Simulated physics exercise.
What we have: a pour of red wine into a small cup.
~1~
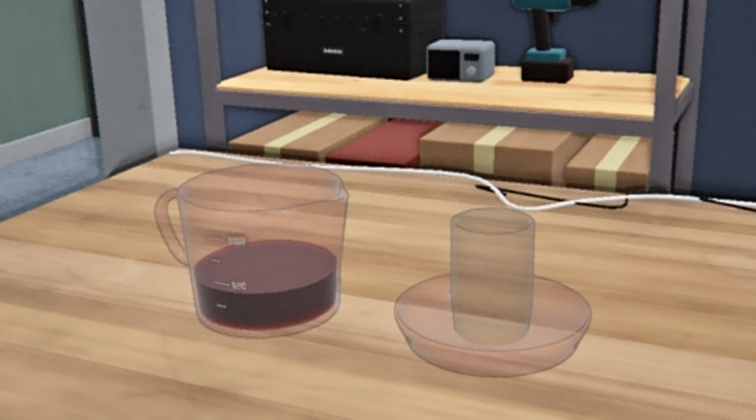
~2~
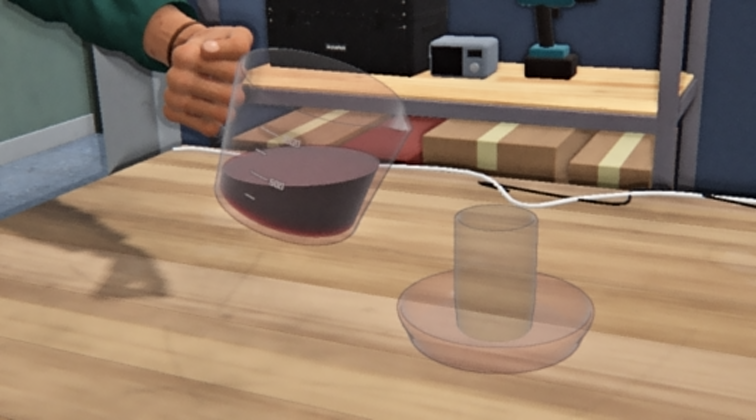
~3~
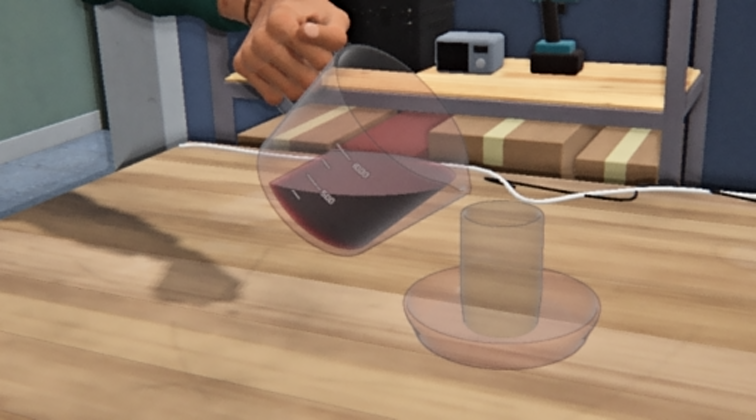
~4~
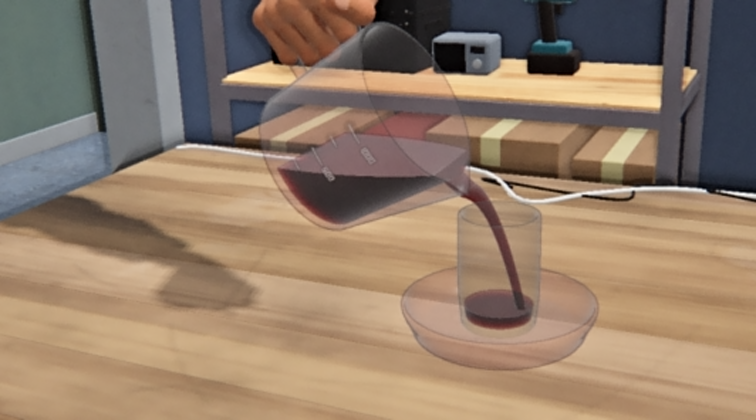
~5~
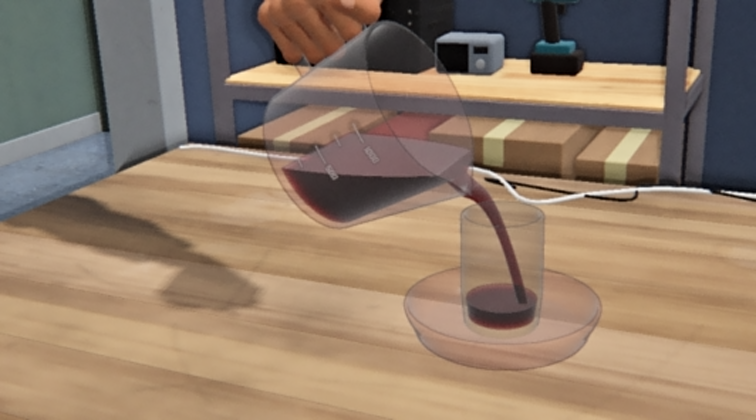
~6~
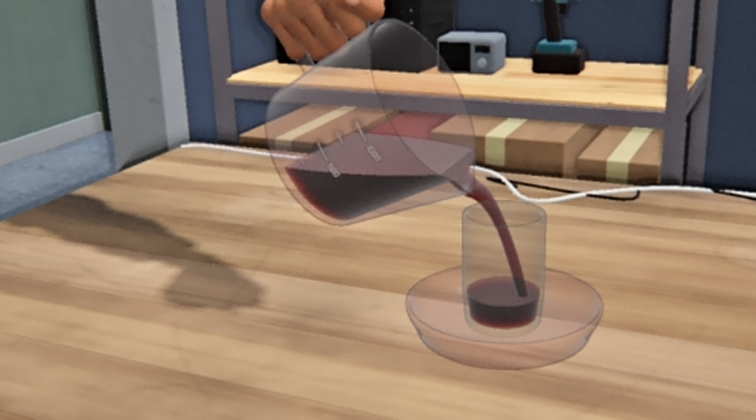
A hand lifts a clear jug of red wine, tilts it, and pours into a cup.
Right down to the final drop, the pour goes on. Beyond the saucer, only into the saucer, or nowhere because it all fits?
Only into the saucer.
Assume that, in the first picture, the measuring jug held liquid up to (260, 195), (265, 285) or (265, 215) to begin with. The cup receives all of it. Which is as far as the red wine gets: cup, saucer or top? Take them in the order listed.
As listed: Over both, cup only, floods the top.
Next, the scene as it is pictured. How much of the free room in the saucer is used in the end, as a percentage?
I'd put it at some 60 per cent.
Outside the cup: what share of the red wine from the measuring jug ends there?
That comes to roughly 40 per cent of it.
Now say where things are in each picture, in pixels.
In the first picture, nothing is moving yet; measuring jug (265, 244) about a third full; cup (492, 271) empty; saucer (460, 355) dry.
In the second picture, the measuring jug is picked up; measuring jug (306, 143) tipped 20° with all of its load; cup (495, 268) empty.
In the third picture, the measuring jug leans over the cup; measuring jug (361, 153) tipped 45° with all of its load; cup (501, 264) empty.
In the fourth picture, the red wine is flowing; measuring jug (367, 131) tipped 60° with nearly all of its load; cup nearly empty, surface at (499, 304).
In the fifth picture, the red wine is flowing; measuring jug (371, 130) tipped 60° with nearly all of its load; cup (502, 265) nearly empty.
In the sixth picture, the red wine is flowing; measuring jug (372, 128) tipped 60° with nearly all of its load; cup about a quarter full, surface at (503, 292); saucer (471, 348) dry.
Next, the cup is nearly full; the saucer is dry.
After that, the cup is full to the brim; the saucer is wet, with room to spare.
Finally, the cup is full to the brim; the saucer is wet, with room to spare.
